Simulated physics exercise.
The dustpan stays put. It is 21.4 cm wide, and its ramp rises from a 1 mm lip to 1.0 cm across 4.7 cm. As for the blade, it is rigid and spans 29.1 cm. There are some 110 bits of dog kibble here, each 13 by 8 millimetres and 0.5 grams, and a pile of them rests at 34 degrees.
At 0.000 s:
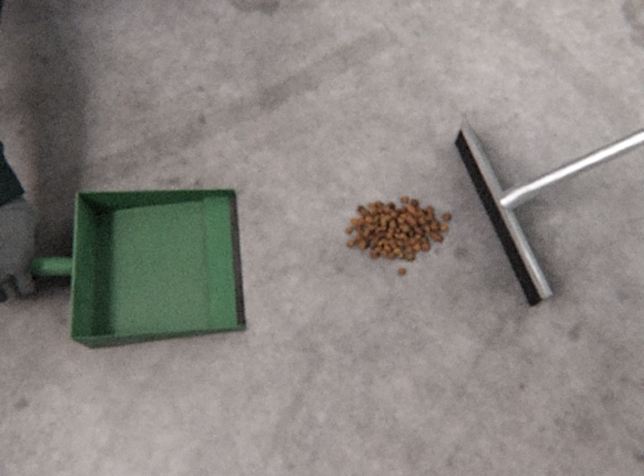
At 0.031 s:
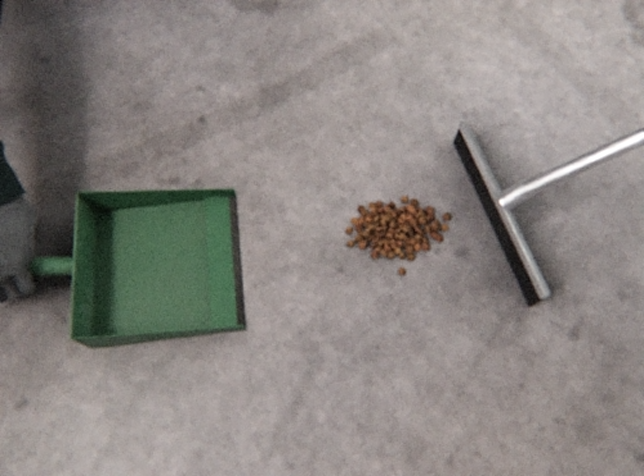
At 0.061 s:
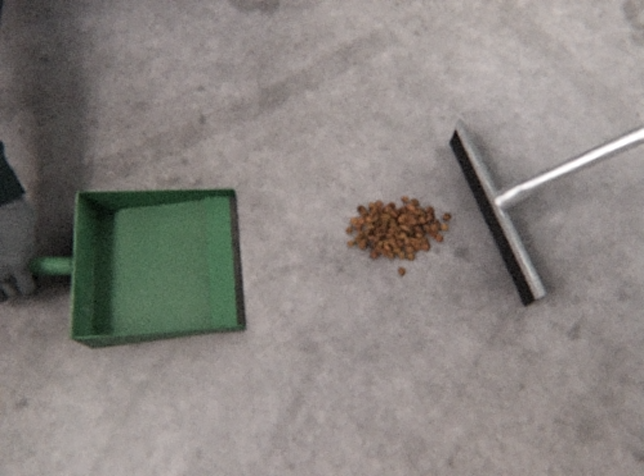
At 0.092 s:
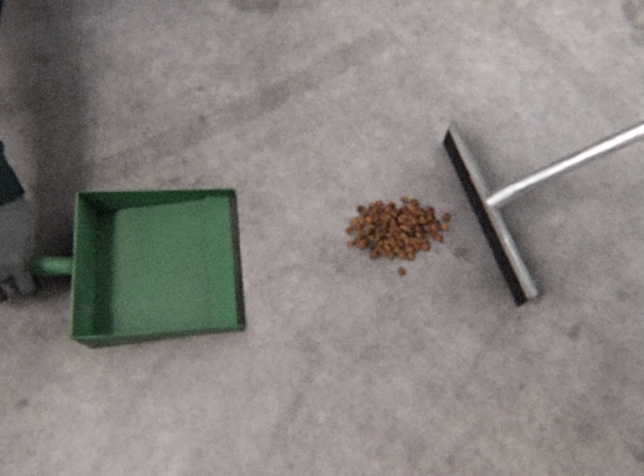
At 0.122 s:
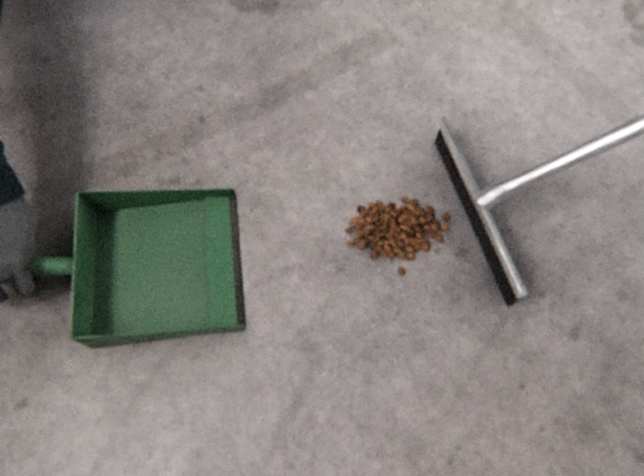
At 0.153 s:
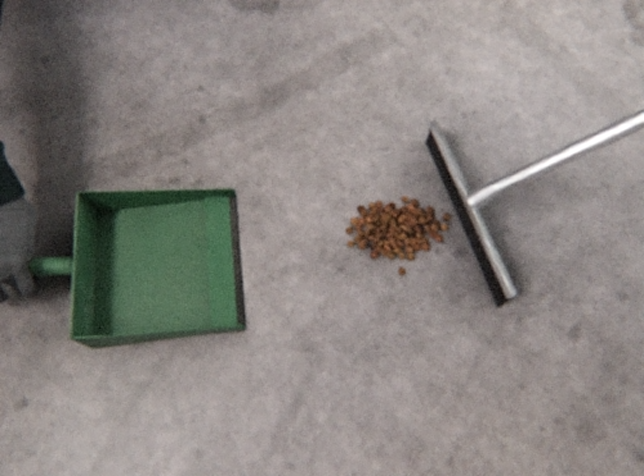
On a grey concrete floor, a gloved hand at the left holds a green dustpan by its handle, with a small heap of brown kibble lying to its right. A metal-handled squeegee starts beyond the heap and slides a short way left, drawing close to the kibble, which stays undisturbed.
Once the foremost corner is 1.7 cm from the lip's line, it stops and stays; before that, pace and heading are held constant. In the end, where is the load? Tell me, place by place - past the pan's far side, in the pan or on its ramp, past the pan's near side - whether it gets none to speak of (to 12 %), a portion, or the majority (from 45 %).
Far side: None to speak of; pan: None to speak of; near side: None to speak of.
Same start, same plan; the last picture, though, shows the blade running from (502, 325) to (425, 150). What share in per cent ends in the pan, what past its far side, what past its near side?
Pan: 30, far side: 0, near side: 25.
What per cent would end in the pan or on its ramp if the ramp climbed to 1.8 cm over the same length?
It would be roughly 5 percent.
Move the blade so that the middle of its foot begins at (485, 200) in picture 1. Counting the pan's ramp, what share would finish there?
I'd estimate about 5 per cent.
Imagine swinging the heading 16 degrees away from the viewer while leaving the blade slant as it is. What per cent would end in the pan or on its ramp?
Roughly 0 percent.
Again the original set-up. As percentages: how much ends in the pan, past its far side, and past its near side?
Far: 5; pan: 5; near: 0 (percent).
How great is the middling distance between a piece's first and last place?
Median: Approx. 22 cm.
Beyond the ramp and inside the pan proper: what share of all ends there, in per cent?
Around 0 in a hundred.
After 0.47 s, middle of the blade 20 cm from the lip; 0 % over the lip, far side 0 %, near side 0 %.
After 0.68 s, middle of the blade 10 cm from the lip; 0 % over the lip, far side 0 %, near side 0 %.
Then, at 1.01 s, middle of the blade 4 cm from the lip; 5 % over the lip, far side 5 %, near side 0 %.
At rest (1.3 s), far side 5 %, pan 5 %, near side 0 %, in front of the lip or behind the blade 90 %.
